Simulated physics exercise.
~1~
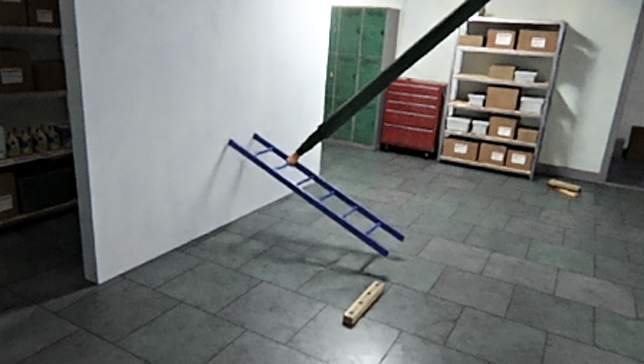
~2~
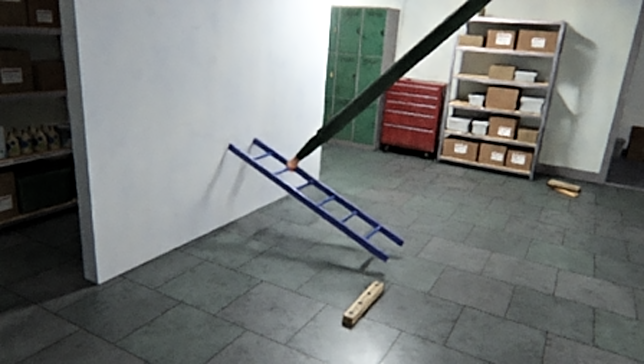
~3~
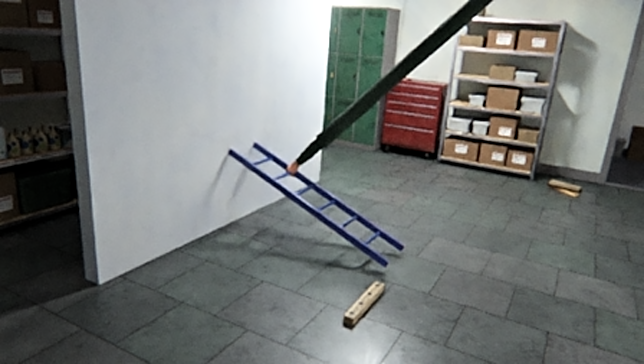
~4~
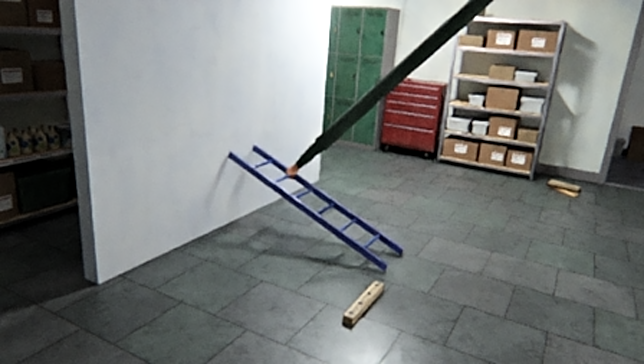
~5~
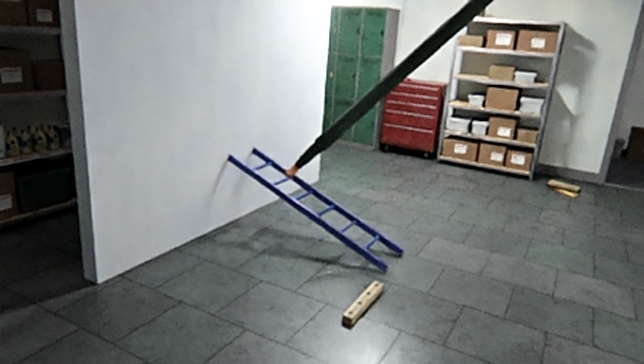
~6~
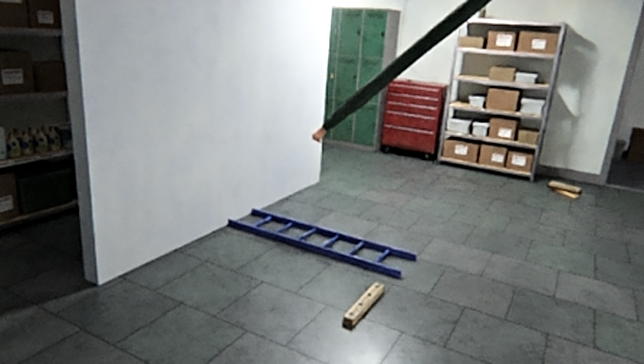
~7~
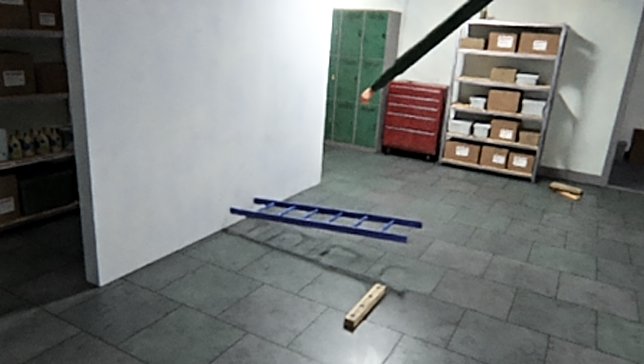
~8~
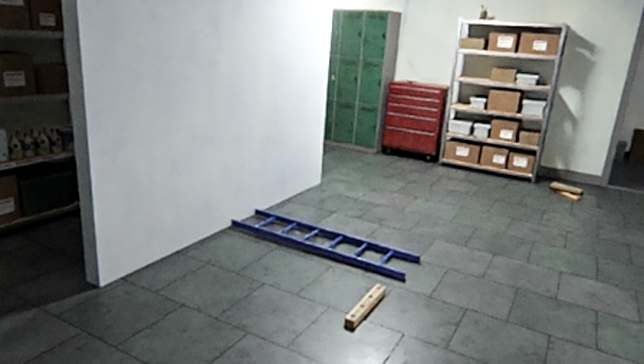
A blue ladder was propped at a low slant against a white wall by a dark-sleeved arm, but once the hand let go it slipped down, bounced briefly off the floor and ended up lying flat near a wooden batten.
